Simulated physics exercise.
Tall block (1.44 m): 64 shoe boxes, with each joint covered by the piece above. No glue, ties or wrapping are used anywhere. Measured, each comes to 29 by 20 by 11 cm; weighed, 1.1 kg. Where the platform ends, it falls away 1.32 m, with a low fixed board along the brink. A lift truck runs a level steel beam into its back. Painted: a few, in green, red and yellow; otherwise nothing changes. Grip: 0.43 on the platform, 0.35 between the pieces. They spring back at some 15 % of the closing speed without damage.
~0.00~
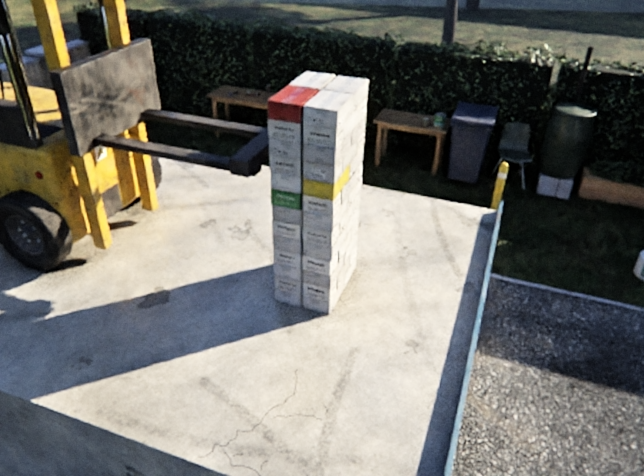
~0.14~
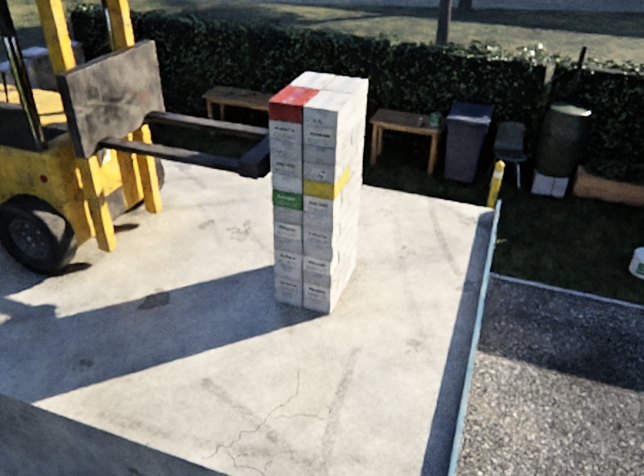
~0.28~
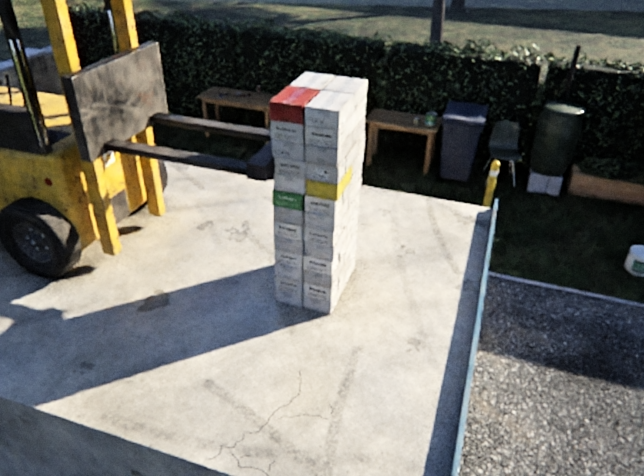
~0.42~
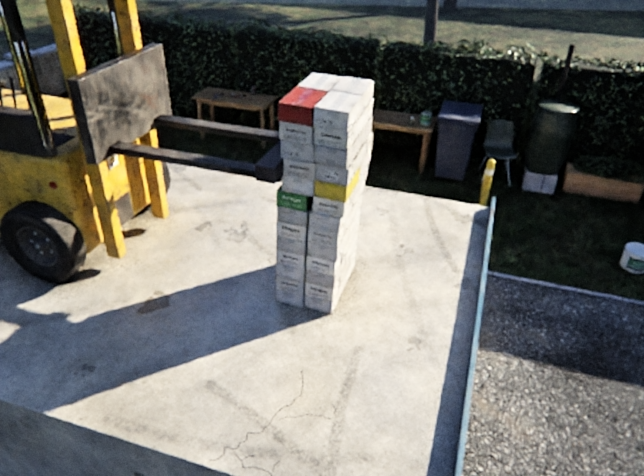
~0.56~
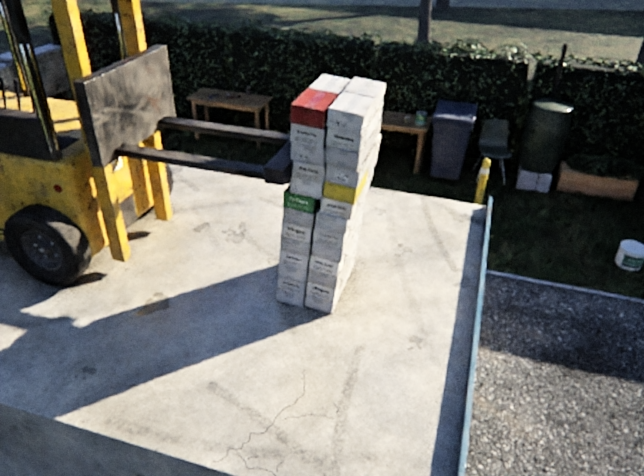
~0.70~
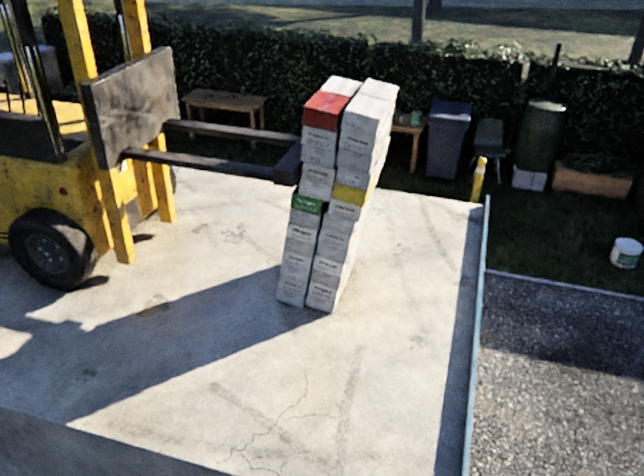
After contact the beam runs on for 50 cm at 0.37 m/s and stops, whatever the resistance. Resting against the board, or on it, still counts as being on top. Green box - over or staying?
Staying.
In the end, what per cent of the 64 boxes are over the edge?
I'd put it at roughly 35 per cent of them.
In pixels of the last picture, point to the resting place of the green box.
It ends up at about (444, 302) in the last picture.
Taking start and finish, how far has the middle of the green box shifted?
About 118 cm.
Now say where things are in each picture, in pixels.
In the first frame (places mark the middle of the side facing us; the camera moves round a little), beam (240, 169) 8 cm from the stack; green box (286, 200); yellow box (318, 190); red box (284, 112); nothing disturbed.
The second frame shows beam (249, 171) 30 mm from the stack; green box (286, 200).
The third frame shows beam (258, 173) 22 mm in; green box (287, 201); yellow box (322, 191) shifted 13 mm; 12 disturbed, none over the edge.
The fourth frame shows beam (267, 175) 7 cm in; green box (291, 201) shifted 28 mm; yellow box (330, 192) shifted 6 cm; 53 disturbed, none over the edge.
The fifth frame shows beam (275, 177) 13 cm in; green box (298, 203) leaning 5°; yellow box (339, 193) leaning 6°; steepest lean 6°, the box at (378, 146); 64 disturbed, none over the edge.
The sixth frame shows beam (285, 179) 18 cm in; green box (306, 205) leaning 7°; red box (320, 120) leaning 7°; yellow box (349, 195) leaning 9°; steepest lean 9°, the box at (381, 168); 64 disturbed, none over the edge.
After 0.98 s, none of the 64 boxes over the edge, 64 disturbed; green box leaning 12°; yellow box leaning 18°.
After 1.32 s, none of the 64 boxes over the edge, 64 disturbed; green box leaning 26°, 45 mm lower; yellow box leaning 41°, 18 cm lower.
After 1.64 s, none of the 64 boxes over the edge, 64 disturbed; green box leaning 66°, 41 cm lower; yellow box on its side.
After 2.24 s, 22 of the 64 boxes over the edge; green box upside down; red box upside down.
By the end (2.9 s), 22 of the 64 boxes over the edge; green box upside down; red box upside down; yellow box on its side. As the last picture would show them, middles, green box near (444, 302).
